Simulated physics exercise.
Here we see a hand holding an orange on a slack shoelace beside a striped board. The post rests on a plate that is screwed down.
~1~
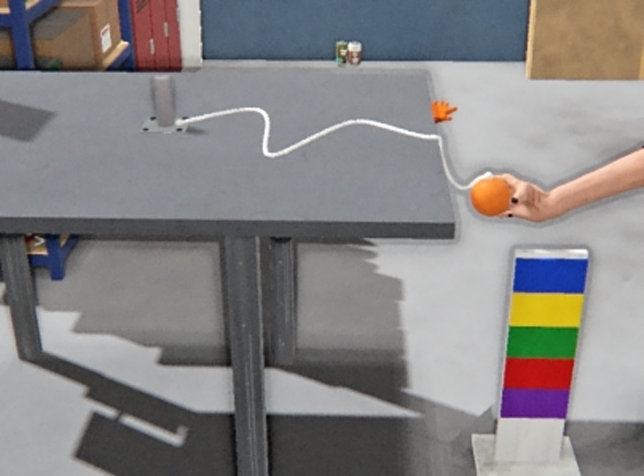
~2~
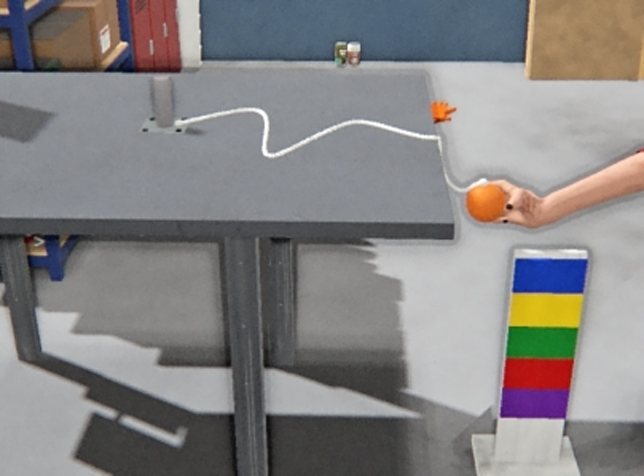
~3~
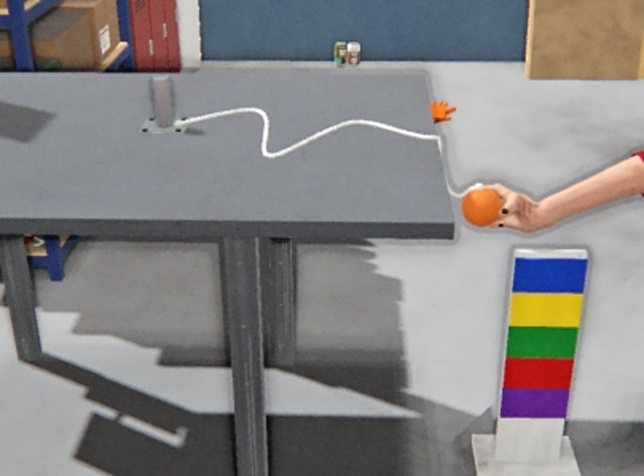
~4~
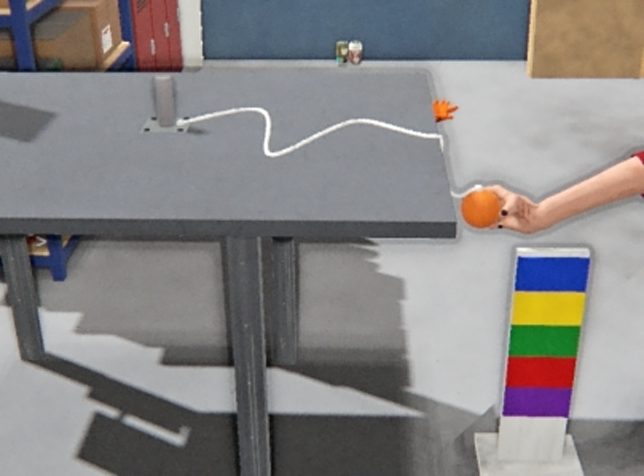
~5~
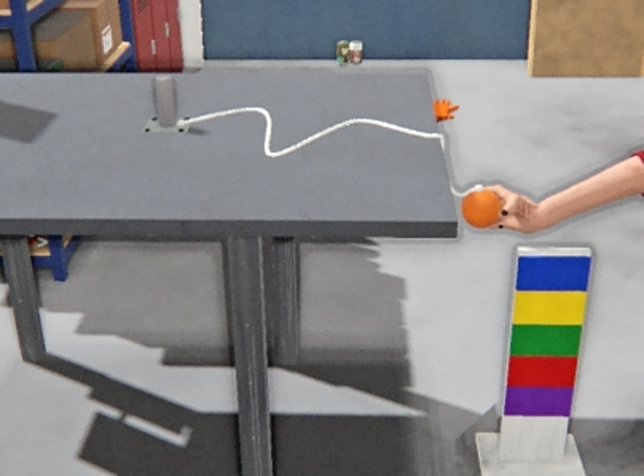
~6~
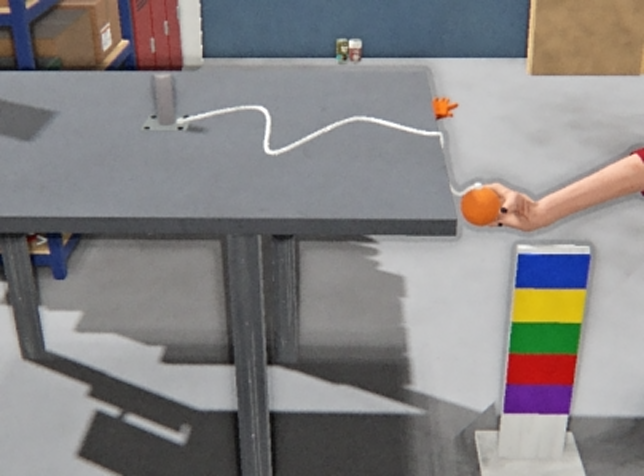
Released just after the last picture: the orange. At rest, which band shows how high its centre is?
The purple band shows it.
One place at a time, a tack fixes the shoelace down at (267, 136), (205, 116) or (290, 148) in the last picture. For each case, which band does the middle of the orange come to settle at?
Results, in sequence: Green / purple / yellow.
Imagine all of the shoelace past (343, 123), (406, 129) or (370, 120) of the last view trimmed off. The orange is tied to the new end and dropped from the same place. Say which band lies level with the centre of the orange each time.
Per try - 1: None, it hangs higher; 2: Yellow; 3: Blue.
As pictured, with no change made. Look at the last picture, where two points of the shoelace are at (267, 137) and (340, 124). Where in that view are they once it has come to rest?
Roughly (361, 128) for the first and (437, 198) for the second.
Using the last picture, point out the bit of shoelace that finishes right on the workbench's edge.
Check around (297, 144) - that's where it is.
A little later, orange near (412, 374); level with purple.
Next, orange near (430, 379); level with purple.
When it is over, orange near (426, 382); level with purple. The purple one.
